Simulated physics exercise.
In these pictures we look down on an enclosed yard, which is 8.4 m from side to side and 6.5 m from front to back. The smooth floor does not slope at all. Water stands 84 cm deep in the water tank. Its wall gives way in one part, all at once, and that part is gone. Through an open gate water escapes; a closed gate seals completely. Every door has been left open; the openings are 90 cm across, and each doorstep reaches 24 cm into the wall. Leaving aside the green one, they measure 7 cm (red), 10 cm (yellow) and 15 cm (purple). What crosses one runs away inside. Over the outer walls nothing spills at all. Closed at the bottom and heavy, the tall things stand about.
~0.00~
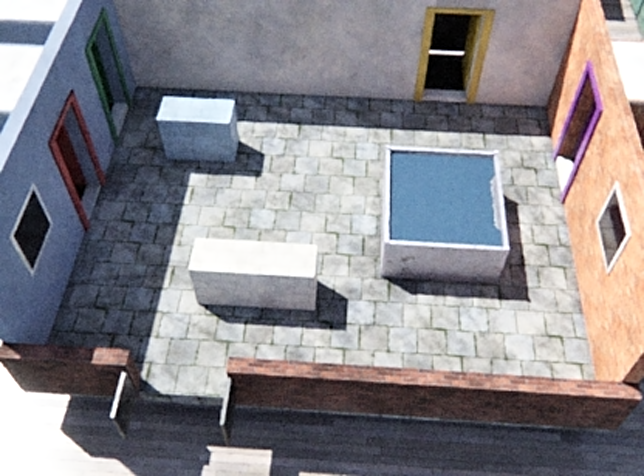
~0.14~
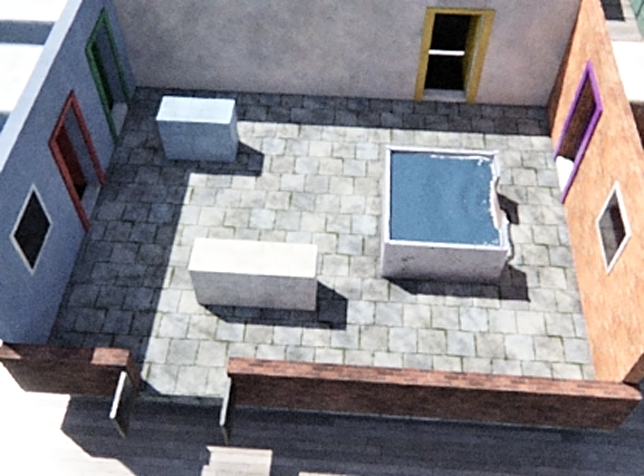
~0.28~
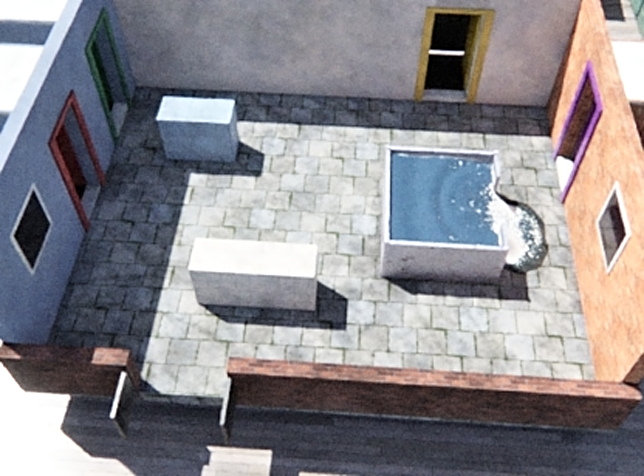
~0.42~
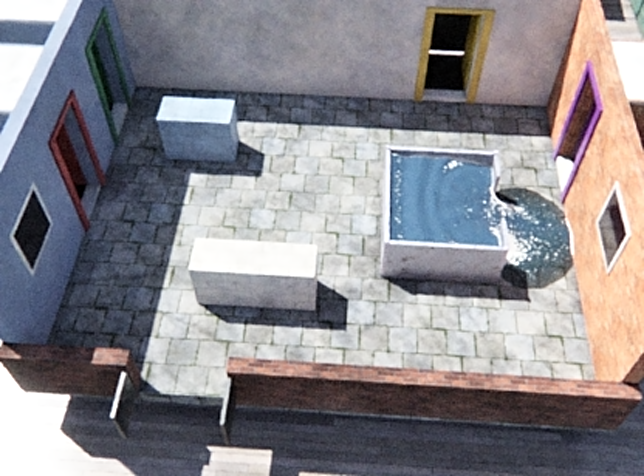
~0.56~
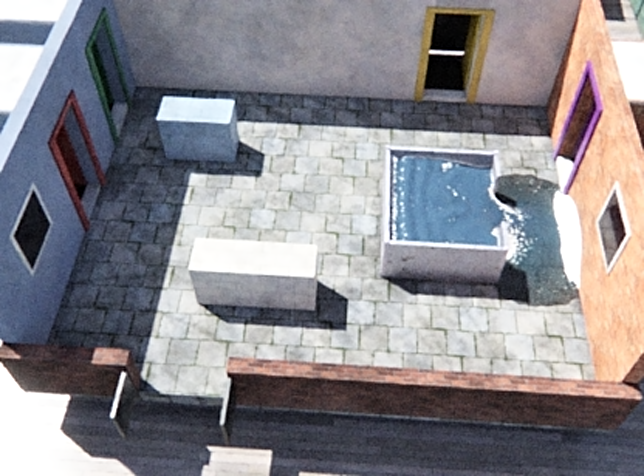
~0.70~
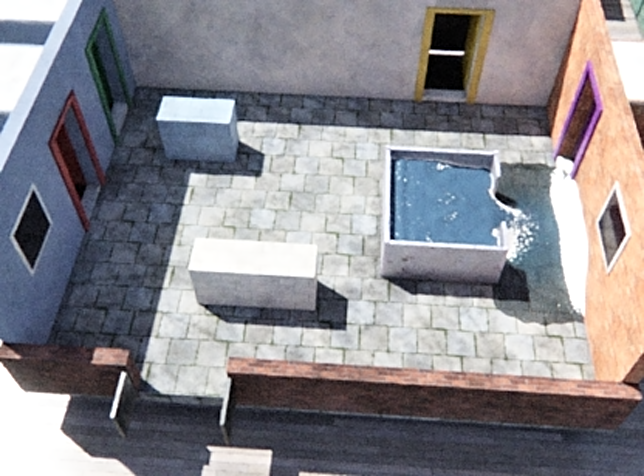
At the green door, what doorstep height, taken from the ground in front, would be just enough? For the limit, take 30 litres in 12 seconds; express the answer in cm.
7 cm.
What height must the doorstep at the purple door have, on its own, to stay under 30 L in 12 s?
Purple: Roughly 17 cm.
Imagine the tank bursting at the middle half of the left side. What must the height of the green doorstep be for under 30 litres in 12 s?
With that break, close to 8.5 cm.
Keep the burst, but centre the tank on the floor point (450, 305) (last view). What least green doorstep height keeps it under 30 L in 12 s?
You'd need some 8.0 cm.
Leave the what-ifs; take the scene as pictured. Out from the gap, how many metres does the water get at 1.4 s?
Front distance: Approx. 3.6 m.
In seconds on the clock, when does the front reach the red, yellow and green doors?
Red: 6.5 s; yellow: 2.0 s; green: 5.5 s.
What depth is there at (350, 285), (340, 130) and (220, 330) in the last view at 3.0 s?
Ordered as asked: 0, 1, 0 cm.
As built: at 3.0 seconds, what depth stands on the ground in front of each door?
Door by door, in centimetres - red 0, yellow 13, purple 16, green 0.
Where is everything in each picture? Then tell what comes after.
The water tank at (443, 198) is whole and still, 84 cm deep; the green door at (111, 85) is dry, in the first picture.
The gap is at (492, 221), the front 0.3 m out at (510, 254); the back of the water tank holds 84 cm, in the second picture.
The gap is at (492, 223), the front 0.9 m out at (542, 253); the back of the water tank holds 84 cm, in the third picture.
Water pours out at (491, 224) and has run 1.4 m, to (572, 260); about 10 cm deep outside, 79 cm at the back, in the fourth picture.
The gap is at (491, 224), the front 1.5 m out at (578, 293); the back of the water tank holds 70 cm, in the fifth picture.
The gap is at (492, 222), the front 1.8 m out at (582, 318); the back of the water tank holds 72 cm; the green door at (111, 85), 7.3 m from the gap, is still 7.2 m from the nearest water, in the sixth picture.
After 1.4 s water covers 15 % of the floor, deepest (55 cm) near (554, 240); it has not reached the green door.
After 3.0 s water covers 35 % of the floor, deepest (33 cm) near (565, 240); it has not reached the green door.
After 12.0 s water covers 100 % of the floor, deepest (12 cm) near (137, 86); 9 cm at the green door, 0 litres in over its 17 cm doorstep.
At the green door as built, the water arrived by 5.4 s and peaked near 11 cm at 5.8 s.
Run again over the same 12 s with other heights there, 40 litres in over 6.5 cm, 9 litres over 9 cm. The limit of 30 litres is kept from about 7 cm up.
